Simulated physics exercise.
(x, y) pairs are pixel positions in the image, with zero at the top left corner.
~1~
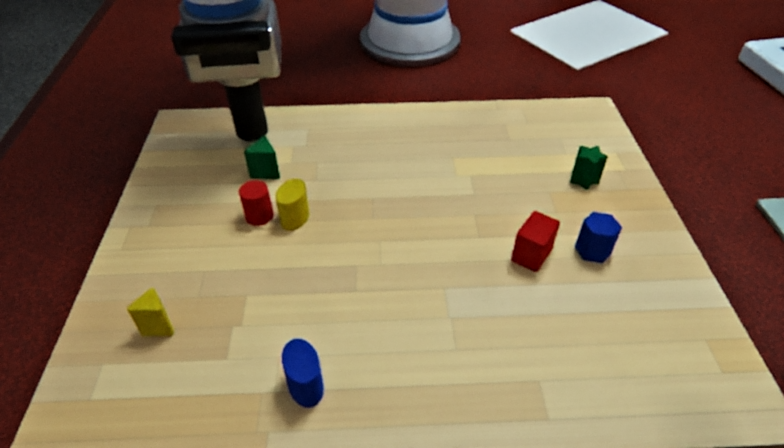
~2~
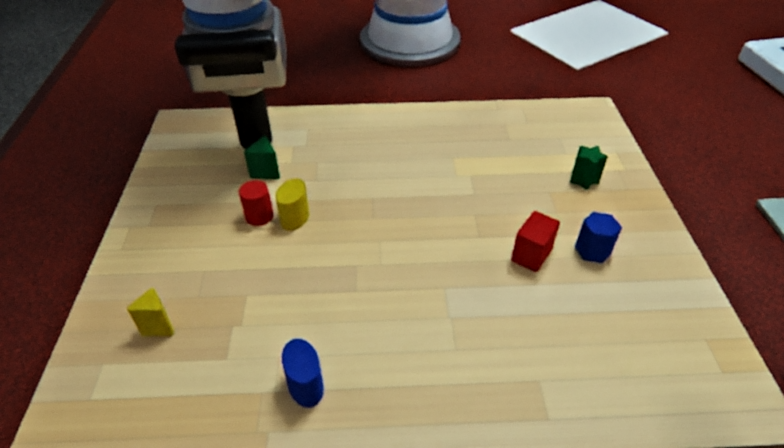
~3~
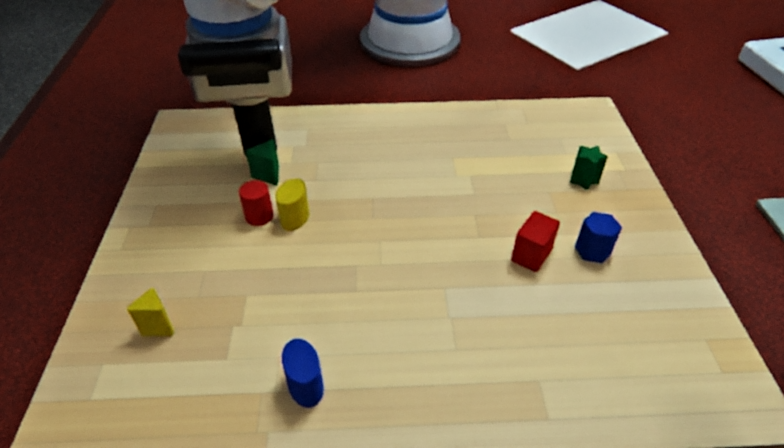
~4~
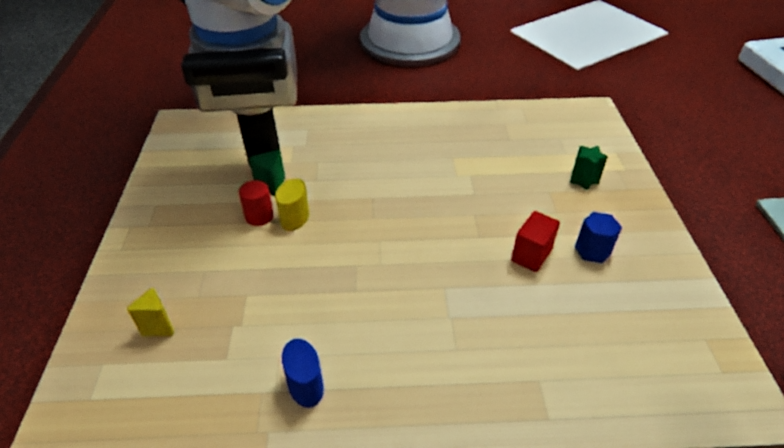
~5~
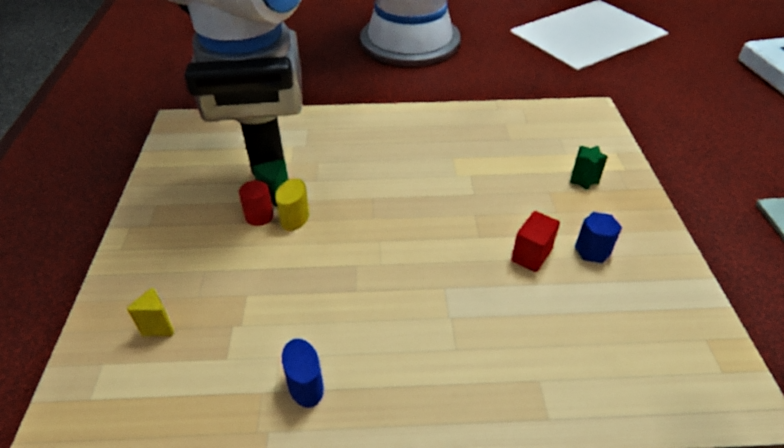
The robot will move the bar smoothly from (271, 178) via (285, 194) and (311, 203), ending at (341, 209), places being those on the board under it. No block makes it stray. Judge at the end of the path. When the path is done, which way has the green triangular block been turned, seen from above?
From above, the turn goes clockwise.
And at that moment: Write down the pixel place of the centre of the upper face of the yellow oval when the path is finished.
The middle of its top is at (302, 206).
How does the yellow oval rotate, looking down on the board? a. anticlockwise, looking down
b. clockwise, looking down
a (anticlockwise, looking down)
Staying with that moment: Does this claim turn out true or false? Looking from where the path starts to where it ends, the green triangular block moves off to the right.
True.
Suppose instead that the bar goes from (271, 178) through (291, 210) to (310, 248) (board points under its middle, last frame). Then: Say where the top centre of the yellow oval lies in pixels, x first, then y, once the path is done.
I'd place it at (332, 238), taking the centre of its top.
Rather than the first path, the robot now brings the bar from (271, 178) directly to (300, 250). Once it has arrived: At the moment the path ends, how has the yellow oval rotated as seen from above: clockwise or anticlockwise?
The turn is anti-clockwise.
What follows on the original path. One third of the way, bar (283, 186); red round block (252, 192); green triangular block (279, 187), turned 15° clockwise; yellow oval (298, 199), turned 20° anticlockwise.
Two thirds of the way, bar (310, 195); red round block (252, 192); green triangular block (280, 193), turned 30° clockwise; yellow oval (302, 206), turned 30° anticlockwise.
At the end, bar (341, 200); red round block (252, 192); green triangular block (280, 193), turned 30° clockwise; yellow oval (302, 206), turned 30° anticlockwise.
